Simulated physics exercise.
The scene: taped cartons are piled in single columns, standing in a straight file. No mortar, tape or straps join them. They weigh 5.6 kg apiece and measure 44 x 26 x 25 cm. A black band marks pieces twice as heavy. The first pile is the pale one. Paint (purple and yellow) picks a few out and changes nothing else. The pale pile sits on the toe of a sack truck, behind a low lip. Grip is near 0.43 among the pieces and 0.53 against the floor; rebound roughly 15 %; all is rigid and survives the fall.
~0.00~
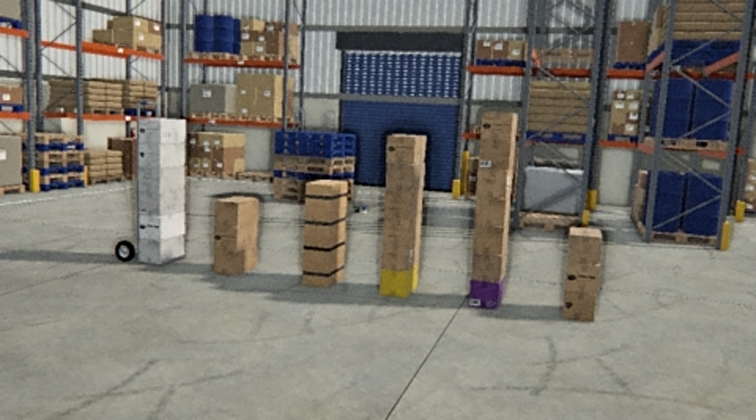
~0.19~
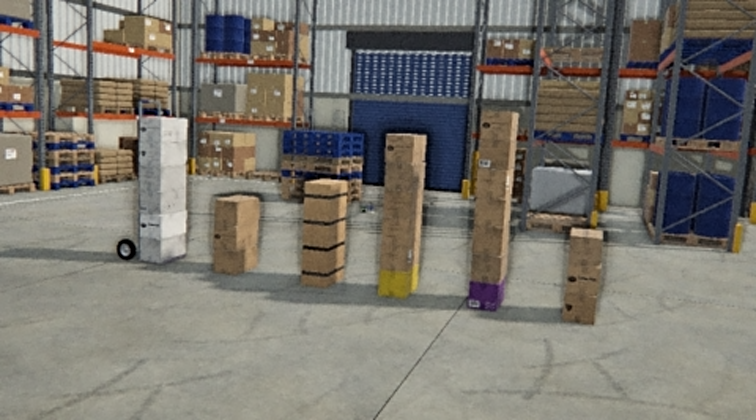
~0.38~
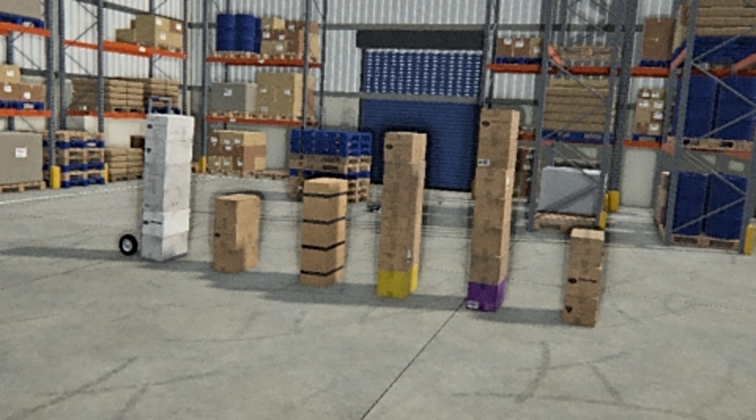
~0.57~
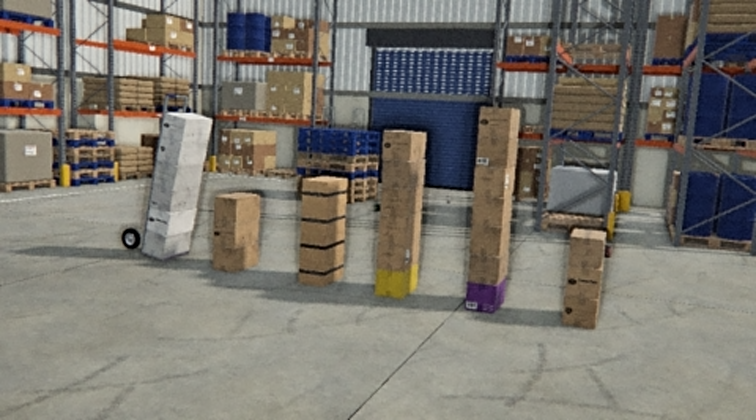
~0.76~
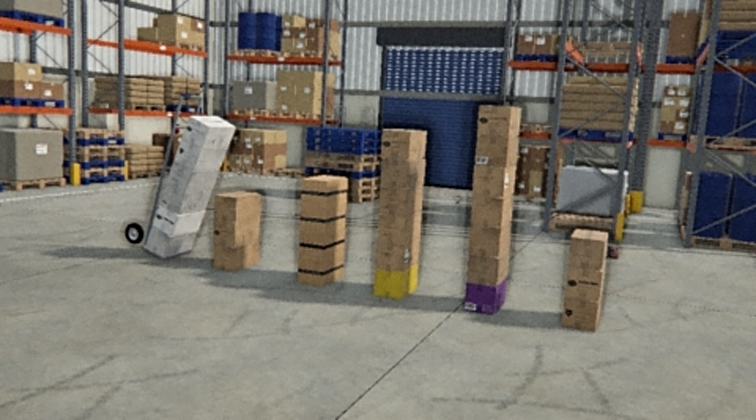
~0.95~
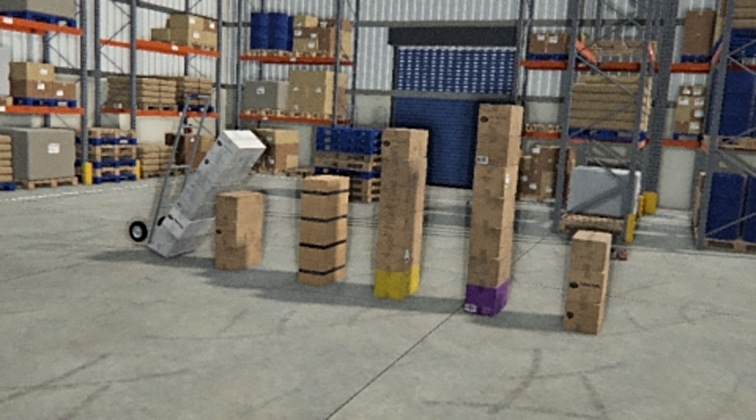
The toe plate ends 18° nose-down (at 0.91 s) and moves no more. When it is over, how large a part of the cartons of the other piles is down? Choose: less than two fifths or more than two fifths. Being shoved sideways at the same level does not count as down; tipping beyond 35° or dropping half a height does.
It comes to fewer than two in five.
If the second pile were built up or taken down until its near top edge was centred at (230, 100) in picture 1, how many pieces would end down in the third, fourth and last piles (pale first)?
In that case third 4, fourth 6, last 3.
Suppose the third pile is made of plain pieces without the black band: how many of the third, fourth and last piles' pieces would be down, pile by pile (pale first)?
Then third 3, fourth 0, last 0.
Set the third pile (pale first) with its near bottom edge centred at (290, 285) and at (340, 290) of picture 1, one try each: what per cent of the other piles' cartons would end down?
First 0, then 10 per cent.
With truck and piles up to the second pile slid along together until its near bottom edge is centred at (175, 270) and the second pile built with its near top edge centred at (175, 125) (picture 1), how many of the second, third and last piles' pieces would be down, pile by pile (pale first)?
Then second 5, third 3, last 2.
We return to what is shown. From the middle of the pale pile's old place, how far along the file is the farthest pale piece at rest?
About 160 cm.
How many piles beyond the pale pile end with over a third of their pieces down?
1 in all.
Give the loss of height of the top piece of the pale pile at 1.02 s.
About 30 cm.
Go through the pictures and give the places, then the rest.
In the first picture (places mark the middle of the side facing us; the camera moves round a little), truck frame (139, 135) 0° forward; purple carton (484, 295); yellow carton (393, 284); the rest undisturbed.
In the second picture, truck frame (140, 134) 0° forward; yellow carton (392, 284).
In the third picture, truck frame 4° forward; yellow carton (390, 284).
In the fourth picture, truck frame (162, 128) 10° forward, top of the pale pile leaning 11°; yellow carton (389, 284); the rest undisturbed.
In the fifth picture, truck frame (174, 127) 16° forward, top of the pale pile leaning 22°; yellow carton (388, 284); the rest undisturbed.
In the sixth picture, truck frame (180, 127) 18° forward, top of the pale pile leaning 37°; yellow carton (388, 285); purple carton (480, 301); the rest undisturbed.
After 1.02 s, 6 of the pale pile down; none of the 23 other cartons down.
After 1.18 s, 6 of the pale pile down; none of the 23 other cartons down, 3 disturbed.
After 1.38 s, 6 of the pale pile down; none of the 23 other cartons down, 6 disturbed.
After 1.86 s, 6 of the pale pile down; 2 of the 23 other cartons down.
At rest (2.9 s), 6 of the pale pile down; 2 of the 23 other cartons down; yellow carton unmoved; purple carton unmoved. That is 9 per cent. As the last picture would show them, middles, yellow carton near (397, 280), purple carton near (487, 295).
